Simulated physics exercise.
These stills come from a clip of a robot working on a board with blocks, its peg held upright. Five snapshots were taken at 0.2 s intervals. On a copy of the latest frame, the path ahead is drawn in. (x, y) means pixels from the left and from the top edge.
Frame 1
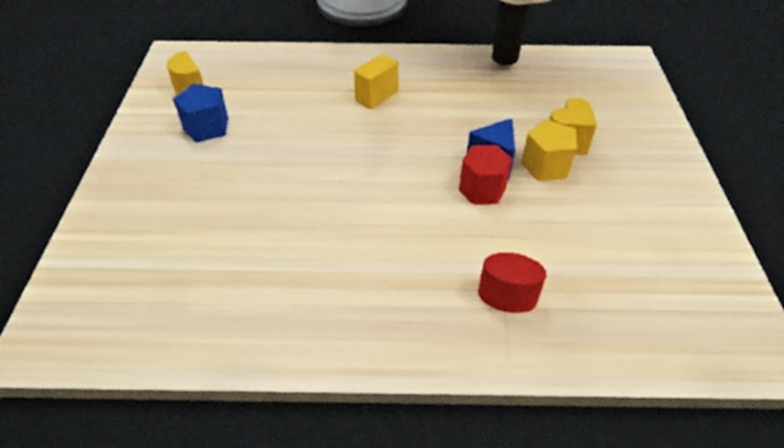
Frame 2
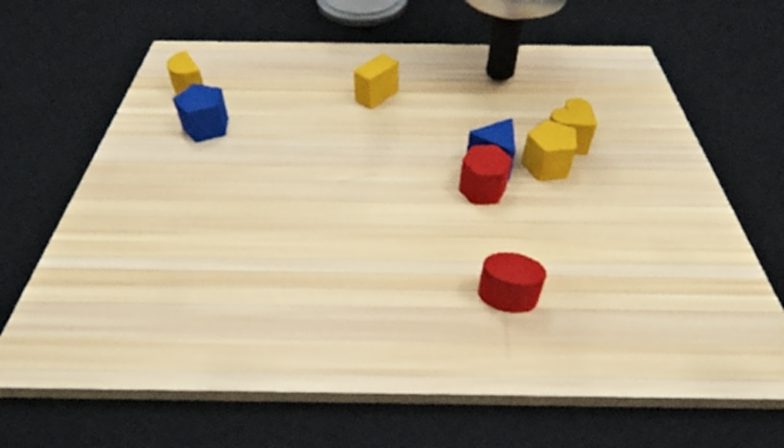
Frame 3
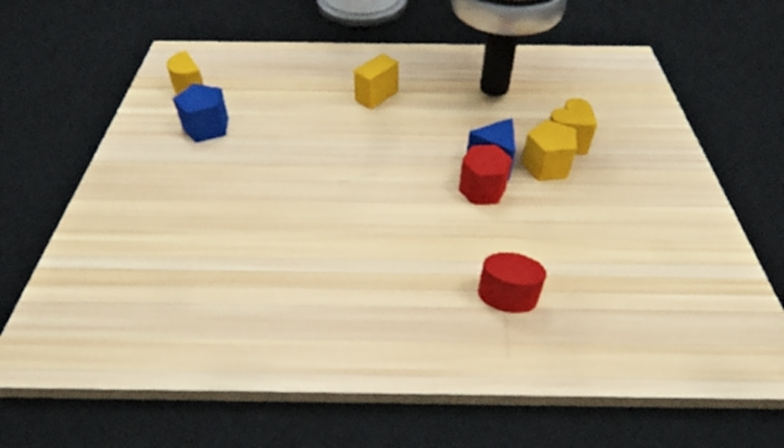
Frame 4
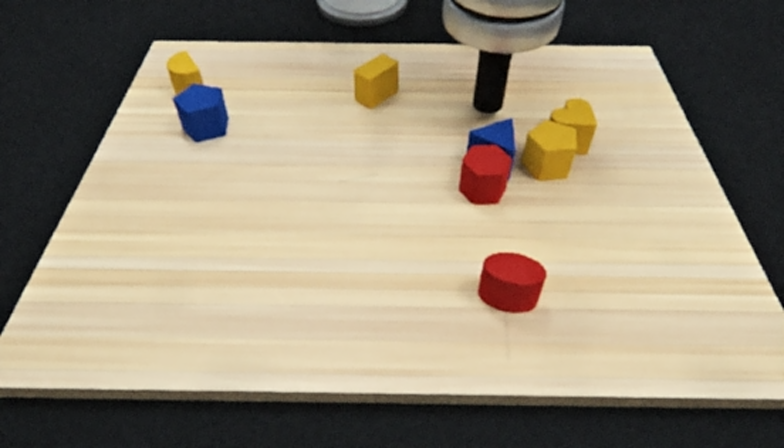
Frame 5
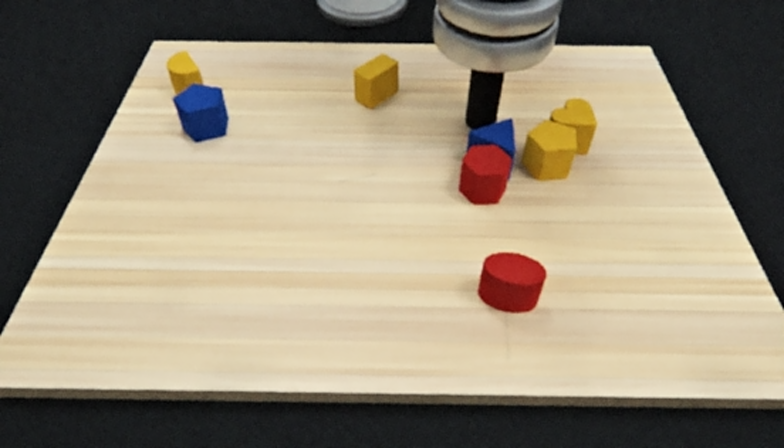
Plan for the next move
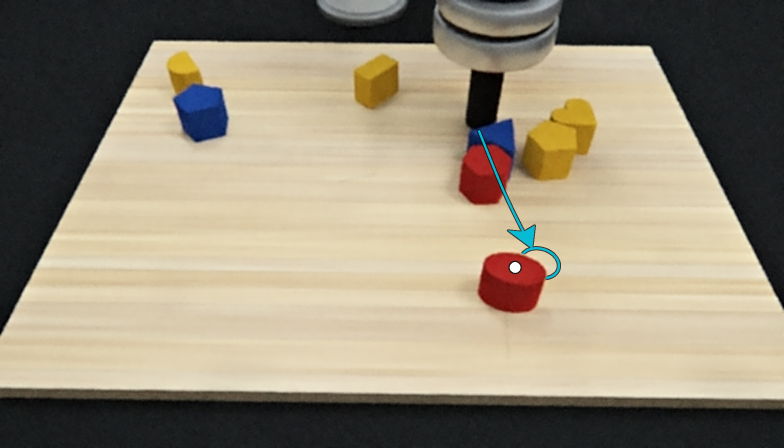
A robot arm moving a black peg from the board's far edge toward a blue triangular block among red and yellow blocks.
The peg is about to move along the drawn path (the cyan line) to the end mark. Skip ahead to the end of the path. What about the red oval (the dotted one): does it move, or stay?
Undisturbed, or as good as.
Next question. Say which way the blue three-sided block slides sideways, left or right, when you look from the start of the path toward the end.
Facing the way the path runs, start to end, you'll find the blue three-sided block has shifted left.
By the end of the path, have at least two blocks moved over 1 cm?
Yes.
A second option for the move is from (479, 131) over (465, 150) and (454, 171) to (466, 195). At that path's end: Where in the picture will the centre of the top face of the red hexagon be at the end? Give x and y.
If I read the scene right, the answer is (511, 176).
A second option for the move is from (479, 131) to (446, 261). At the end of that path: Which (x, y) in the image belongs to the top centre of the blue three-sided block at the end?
That would be at about pixel (516, 147).
Drawn move, from (479, 131) directly to (540, 263); the dot is on the red oval.
On the path given first. One third of the way, peg at (497, 161); red hexagon at (487, 173), turned 40° clockwise; blue three-sided block at (523, 160).
Two thirds of the way, peg at (516, 205); red hexagon at (479, 186), turned 75° clockwise; blue three-sided block at (557, 194), turned 45° anticlockwise.
At the end, peg at (542, 254); red hexagon at (479, 186), turned 75° clockwise; blue three-sided block at (572, 202), turned 75° anticlockwise; red oval still.
